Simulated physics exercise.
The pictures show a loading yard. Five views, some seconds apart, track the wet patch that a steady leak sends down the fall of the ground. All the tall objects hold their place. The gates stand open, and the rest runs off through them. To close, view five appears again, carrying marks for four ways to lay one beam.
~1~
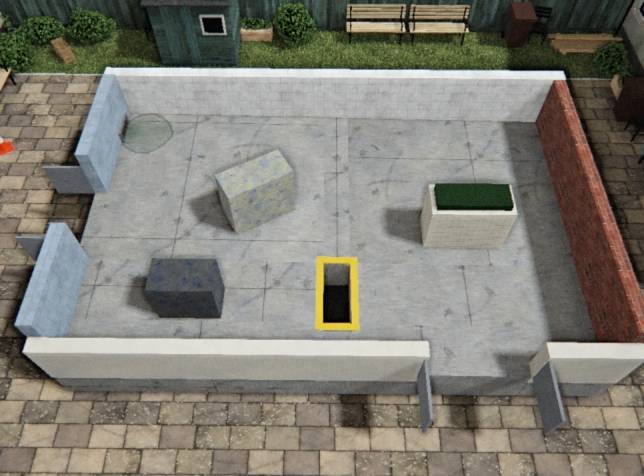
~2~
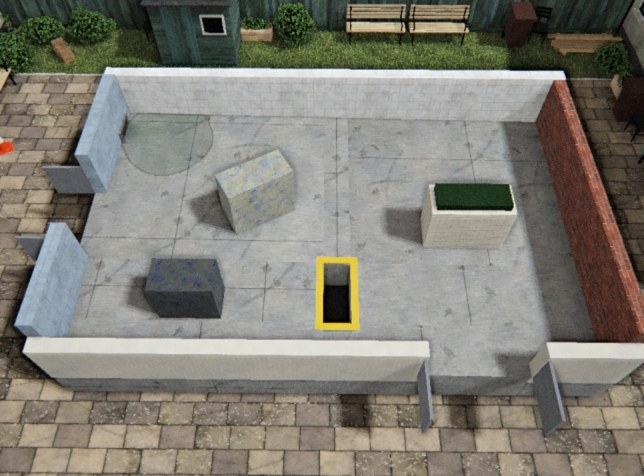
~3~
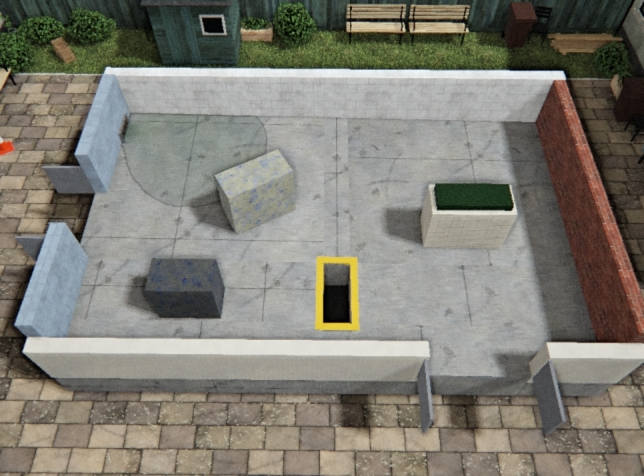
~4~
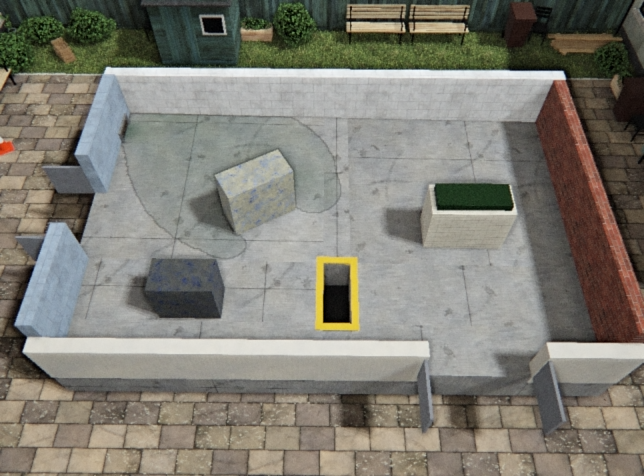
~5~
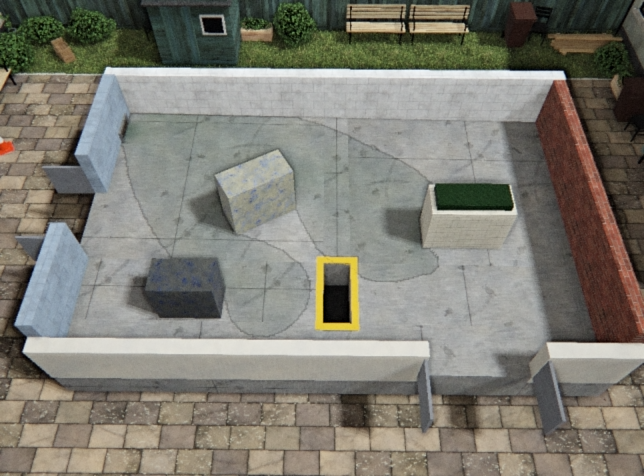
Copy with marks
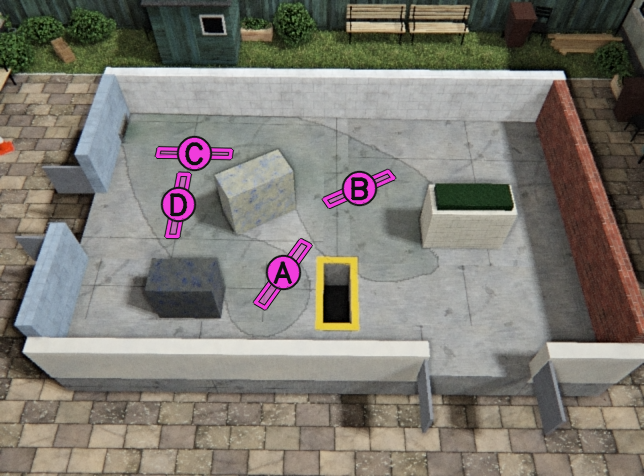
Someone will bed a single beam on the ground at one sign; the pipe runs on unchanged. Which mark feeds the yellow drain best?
Best: B.
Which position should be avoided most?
The answer is A.
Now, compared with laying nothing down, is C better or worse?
Worse.
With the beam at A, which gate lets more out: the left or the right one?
The right one.
In magenta, A from (260, 305) to (305, 243); B from (326, 202) to (390, 174); C from (158, 152) to (230, 153); D from (172, 236) to (184, 174).
Choosing A, about 8 % of the stream goes into the yellow drain, about 84 % out by the gates.
Choosing B, about 26 % of the stream goes into the yellow drain, about 66 % out by the gates.
Choosing C, about 13 % of the stream goes into the yellow drain, about 81 % out by the gates.
Choosing D, about 16 % of the stream goes into the yellow drain, about 76 % out by the gates.
